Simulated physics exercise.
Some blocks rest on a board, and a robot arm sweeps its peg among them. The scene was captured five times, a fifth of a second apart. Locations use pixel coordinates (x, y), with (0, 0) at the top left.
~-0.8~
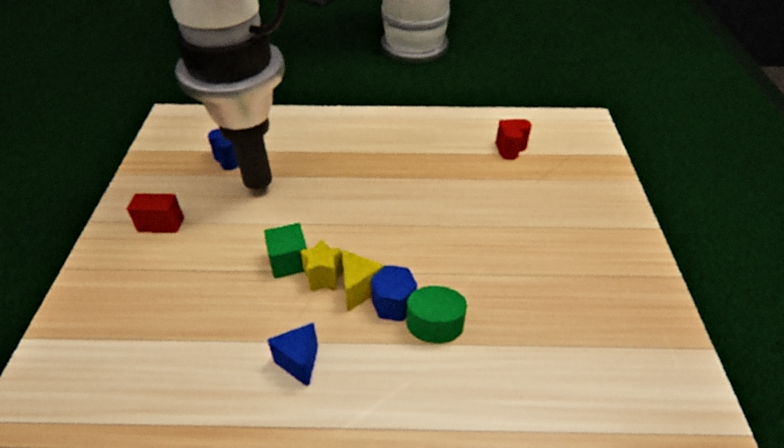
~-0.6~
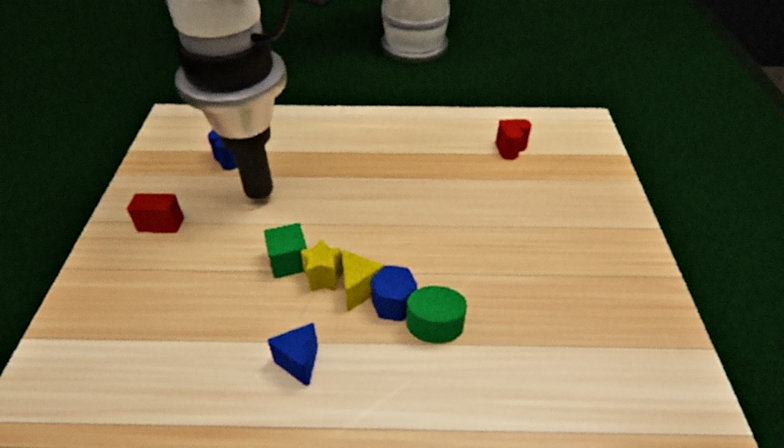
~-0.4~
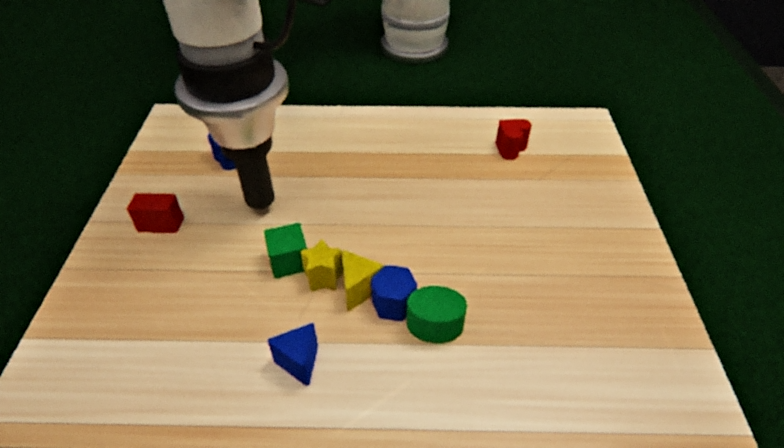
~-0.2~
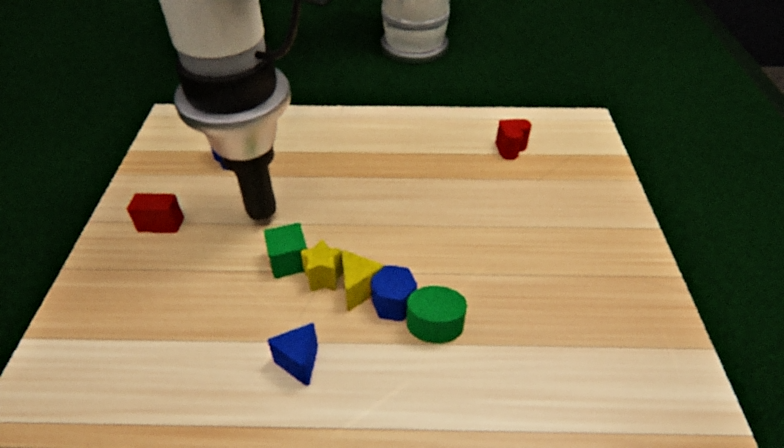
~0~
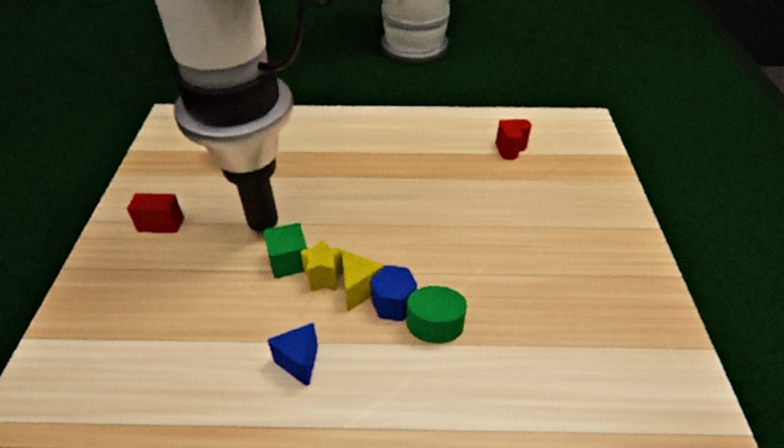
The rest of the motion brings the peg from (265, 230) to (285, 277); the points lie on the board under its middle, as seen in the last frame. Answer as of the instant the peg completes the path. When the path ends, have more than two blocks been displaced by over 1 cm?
Final answer: Yes.
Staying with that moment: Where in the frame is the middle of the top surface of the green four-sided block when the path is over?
The middle of the upper face of the green four-sided block will lie at about (310, 268) in the picture.
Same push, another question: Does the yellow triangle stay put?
Answer: No.
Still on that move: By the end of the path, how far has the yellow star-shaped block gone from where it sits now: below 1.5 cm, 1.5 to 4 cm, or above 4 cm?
The displacement of the yellow star-shaped block is 1.5-4 cm.
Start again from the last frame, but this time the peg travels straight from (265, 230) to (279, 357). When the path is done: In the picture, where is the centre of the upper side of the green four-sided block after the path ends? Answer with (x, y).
Its top middle: (310, 282).
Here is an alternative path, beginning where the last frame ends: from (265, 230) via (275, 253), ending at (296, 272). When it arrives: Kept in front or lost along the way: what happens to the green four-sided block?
Most likely the green four-sided block stays ahead.
The first path, step by step. Halfway along, peg at (273, 246); green four-sided block at (294, 249), turned 20° anticlockwise; yellow star-shaped block at (330, 259), turned 20° anticlockwise; yellow triangle at (363, 267).
At the end, peg at (283, 269); green four-sided block at (310, 268), turned 45° anticlockwise; yellow star-shaped block at (350, 266), turned 40° anticlockwise; yellow triangle at (385, 266), turned 20° anticlockwise; blue hexagonal block at (417, 283), turned 25° clockwise.
